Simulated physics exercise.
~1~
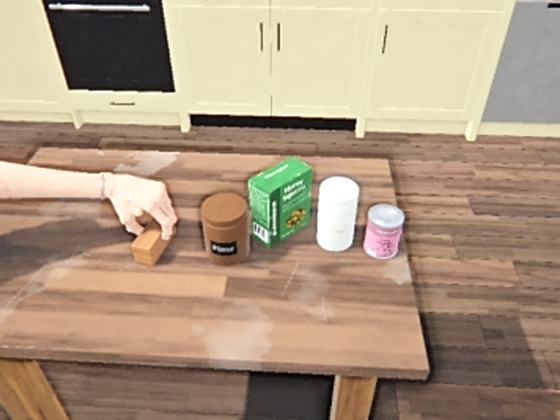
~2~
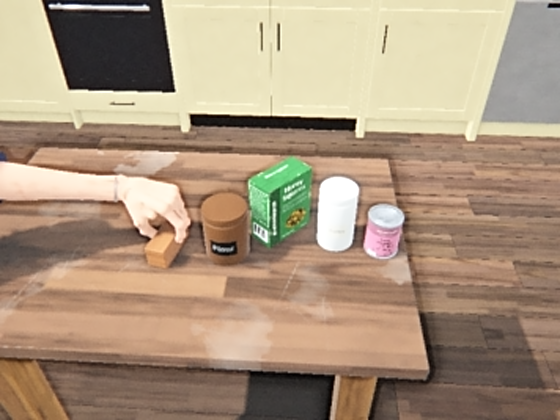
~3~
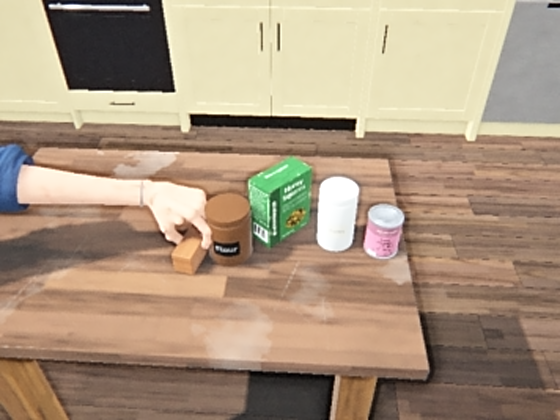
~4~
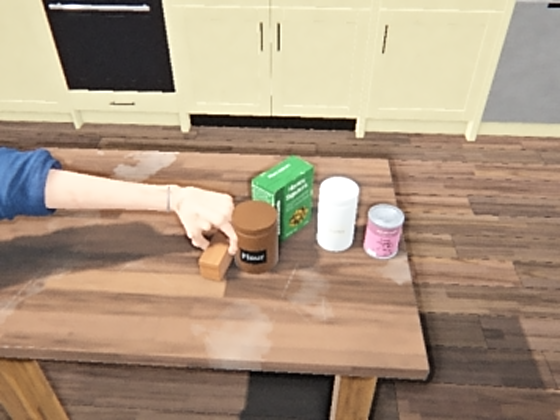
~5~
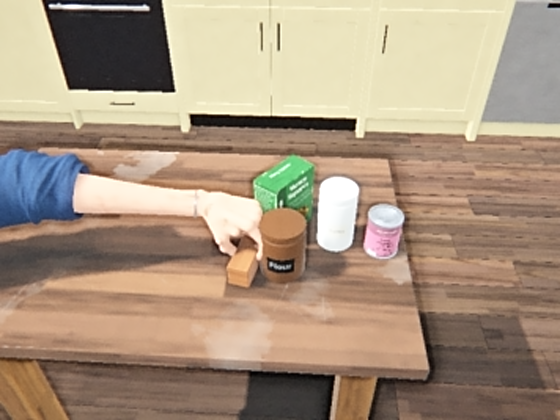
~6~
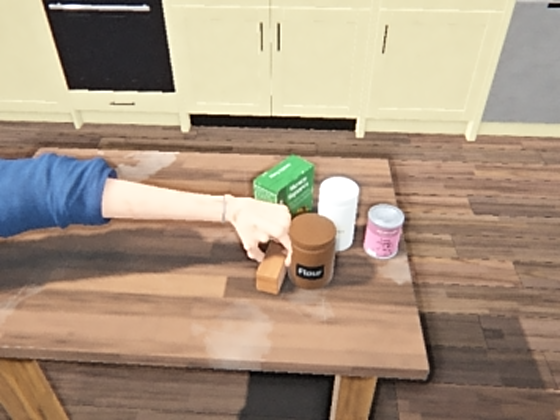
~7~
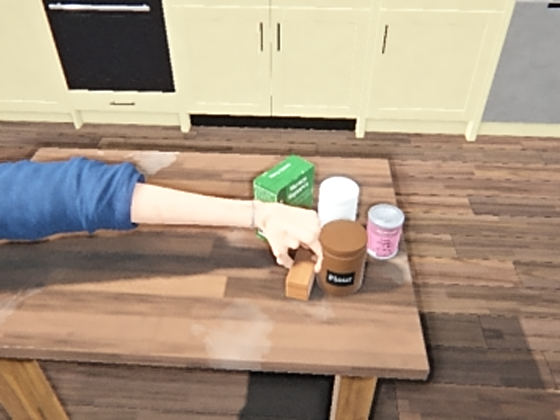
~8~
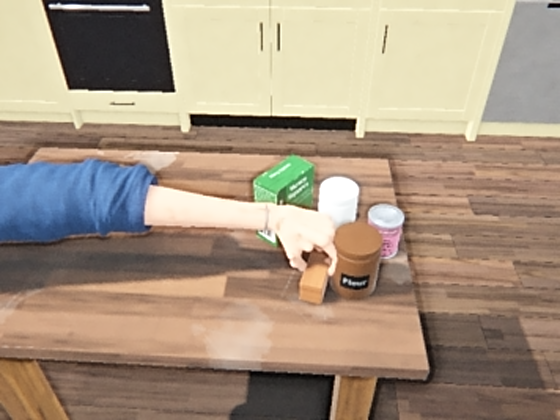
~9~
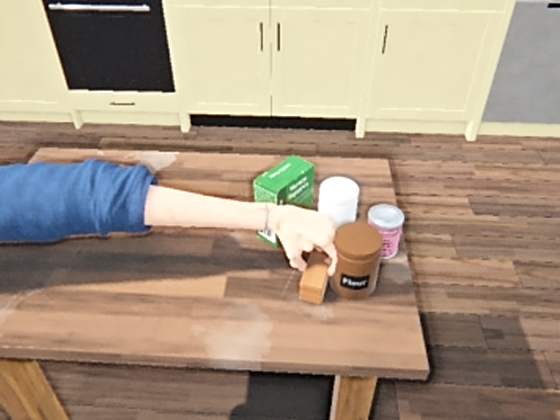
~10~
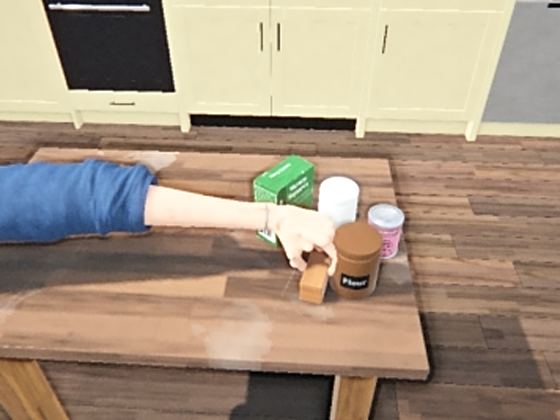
A hand slides a wooden block that pushes the brown jar right, still upright.
